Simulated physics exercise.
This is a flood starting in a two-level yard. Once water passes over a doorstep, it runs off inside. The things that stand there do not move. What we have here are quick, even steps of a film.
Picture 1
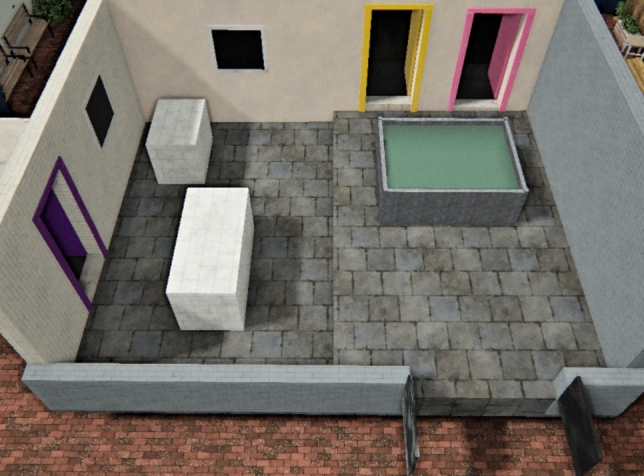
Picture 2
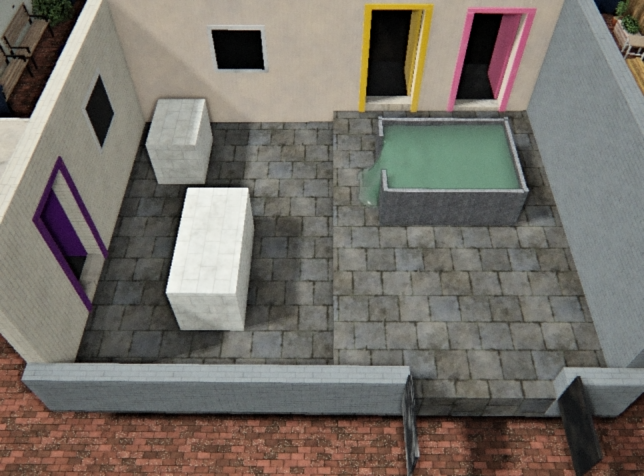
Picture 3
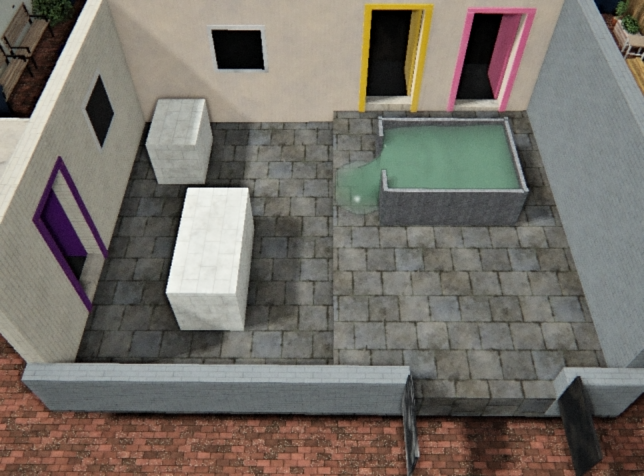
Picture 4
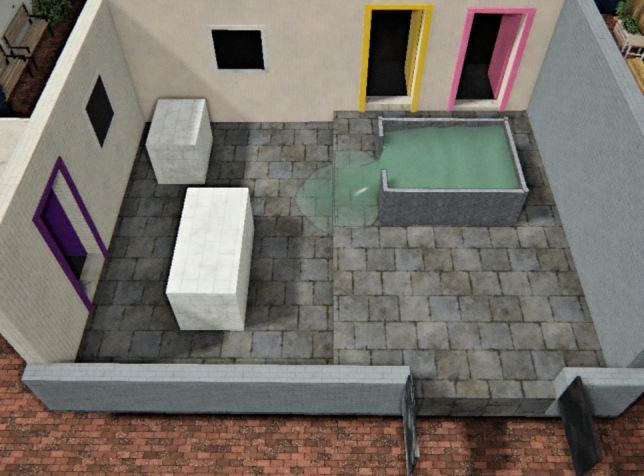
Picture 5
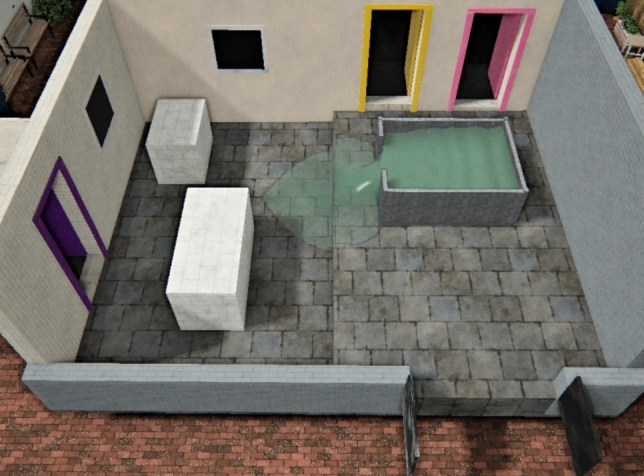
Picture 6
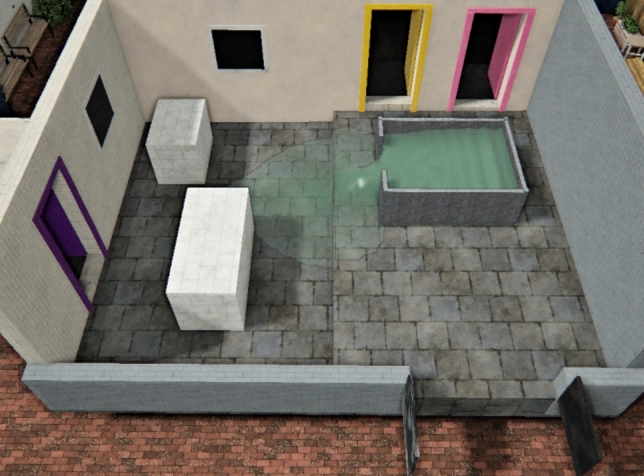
In this clip, a raised stone tank of green water in a walled, paved yard opens at its left side, and water pours out, spreading leftward across the paving toward two still pale blocks as the sheet widens and thins.
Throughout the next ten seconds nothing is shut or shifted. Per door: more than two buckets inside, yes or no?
Per door - yellow door: No, pink door: No, purple door: No.
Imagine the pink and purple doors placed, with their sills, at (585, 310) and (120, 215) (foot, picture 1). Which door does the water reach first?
Note: The door marked purple comes first.
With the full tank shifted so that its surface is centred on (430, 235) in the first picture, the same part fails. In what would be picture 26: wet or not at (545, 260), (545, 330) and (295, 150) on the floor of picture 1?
Result: Spared; spared; inundated.
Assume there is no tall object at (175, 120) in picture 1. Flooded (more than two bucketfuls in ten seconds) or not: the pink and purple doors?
Pink falls short, purple falls short.
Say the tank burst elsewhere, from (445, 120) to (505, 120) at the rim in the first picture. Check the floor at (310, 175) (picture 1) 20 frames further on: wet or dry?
That spot ends up swamped.
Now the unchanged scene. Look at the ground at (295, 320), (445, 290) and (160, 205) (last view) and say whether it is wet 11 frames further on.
Point 1: Drenched; point 2: Not wet; point 3: Drenched.
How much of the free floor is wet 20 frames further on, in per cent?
Some 50 per cent.
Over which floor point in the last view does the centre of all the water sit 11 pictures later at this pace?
My reading is close to (350, 188).
A moment on, water covers 30 % of the floor; the yellow door not reached, the pink door not reached, the purple door not reached.
Next, water covers 40 % of the floor; the yellow door wet at the sill, nothing in, the pink door not reached, the purple door wet at the sill, nothing in.
Then, water covers 50 % of the floor; the yellow door wet at the sill, nothing in, the pink door not reached, the purple door wet at the sill, nothing in.
Later, water covers 55 % of the floor; the yellow door wet at the sill, nothing in, the pink door not reached, the purple door wet at the sill, nothing in.
In the end, water covers 55 % of the floor; the yellow door wet at the sill, nothing in, the pink door not reached, the purple door under two buckets in.
